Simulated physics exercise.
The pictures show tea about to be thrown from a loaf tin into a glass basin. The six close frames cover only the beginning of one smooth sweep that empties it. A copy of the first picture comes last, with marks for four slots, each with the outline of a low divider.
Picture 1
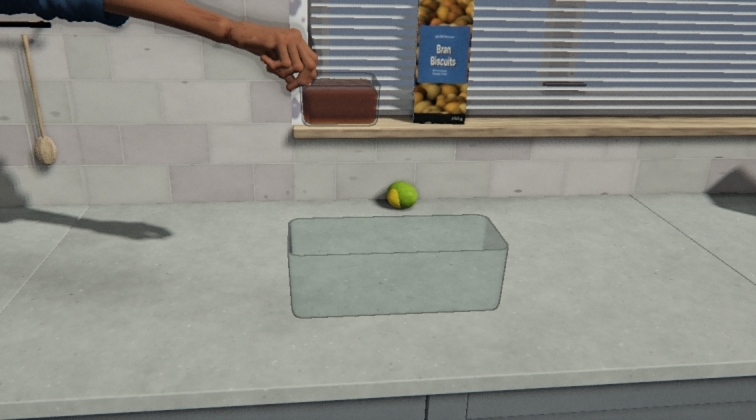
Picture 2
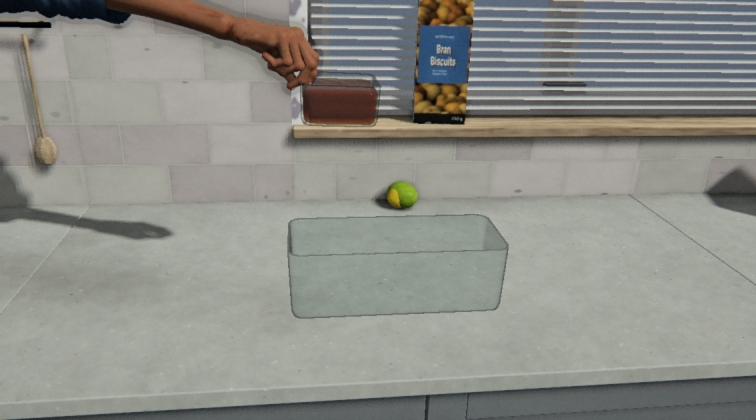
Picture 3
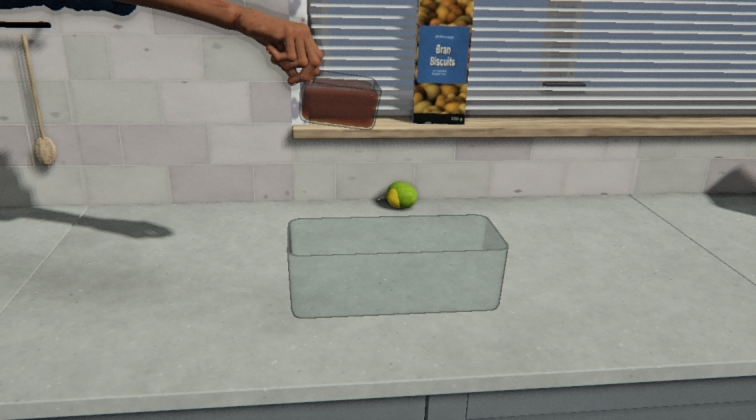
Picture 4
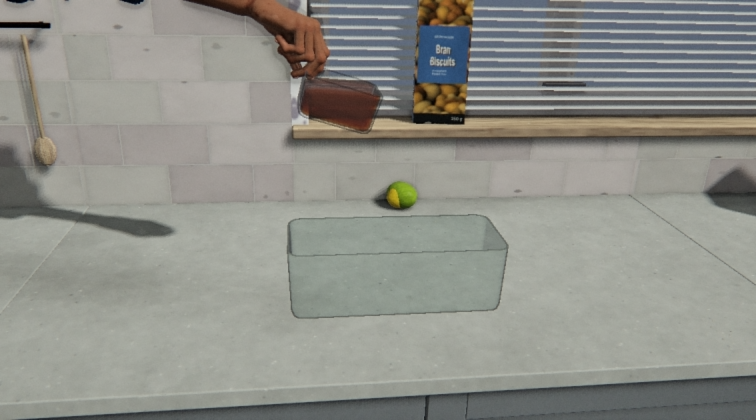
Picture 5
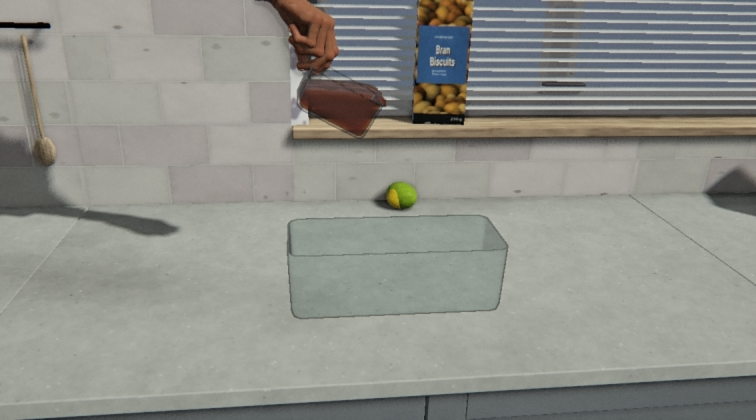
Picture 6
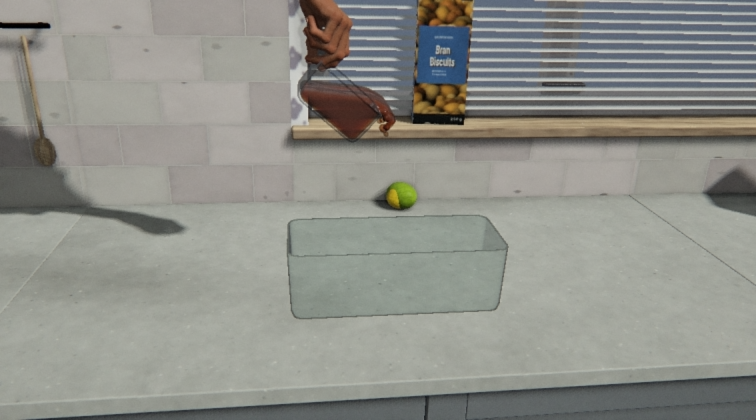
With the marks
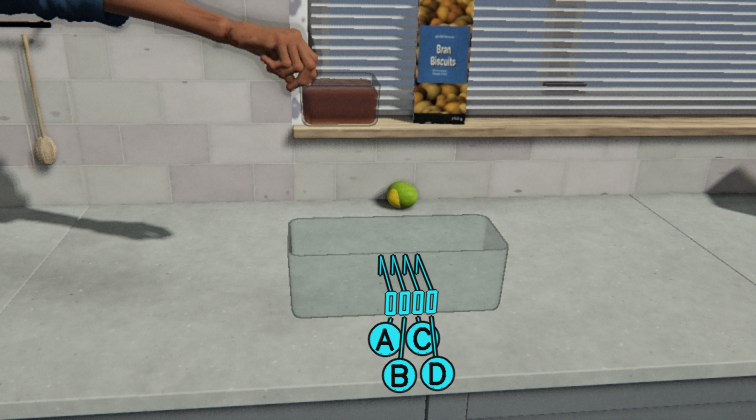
A hand held a clear container of reddish-brown liquid above an empty glass basin on the counter, then tilted it steadily to the right until some liquid came over its lip.
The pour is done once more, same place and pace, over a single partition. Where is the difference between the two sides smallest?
Choose D.
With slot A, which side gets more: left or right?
More ends on the right.
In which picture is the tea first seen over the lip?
Picture 5.
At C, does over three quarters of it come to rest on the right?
No.
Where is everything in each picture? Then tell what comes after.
Upright, lip at (375, 78); basin from (292, 315) to (499, 307); nothing has left yet, in the first frame.
Upright, lip at (375, 80); nothing has left yet, in the second frame.
Tipped about 8°, lip at (377, 84); nothing has left yet, in the third frame.
Tipped about 16°, lip at (378, 90); nothing has left yet, in the fourth frame.
Tipped about 28°, lip at (378, 98); tea is over the lip, down to (378, 98), in the fifth frame.
Tipped about 41°, lip at (377, 107); tea is over the lip, down to (384, 130), in the sixth frame.
In cyan, A at (390, 318); B at (404, 318); C at (417, 317); D at (431, 317).
Choosing A, about 13 % ends left of the wall and 82 % right of it; 5 % is lost outside.
Choosing B, about 22 % ends left of the wall and 73 % right of it; 5 % is lost outside.
Choosing C, about 30 % ends left of the wall and 66 % right of it; 4 % is lost outside.
Choosing D, about 48 % ends left of the wall and 47 % right of it; 4 % is lost outside.
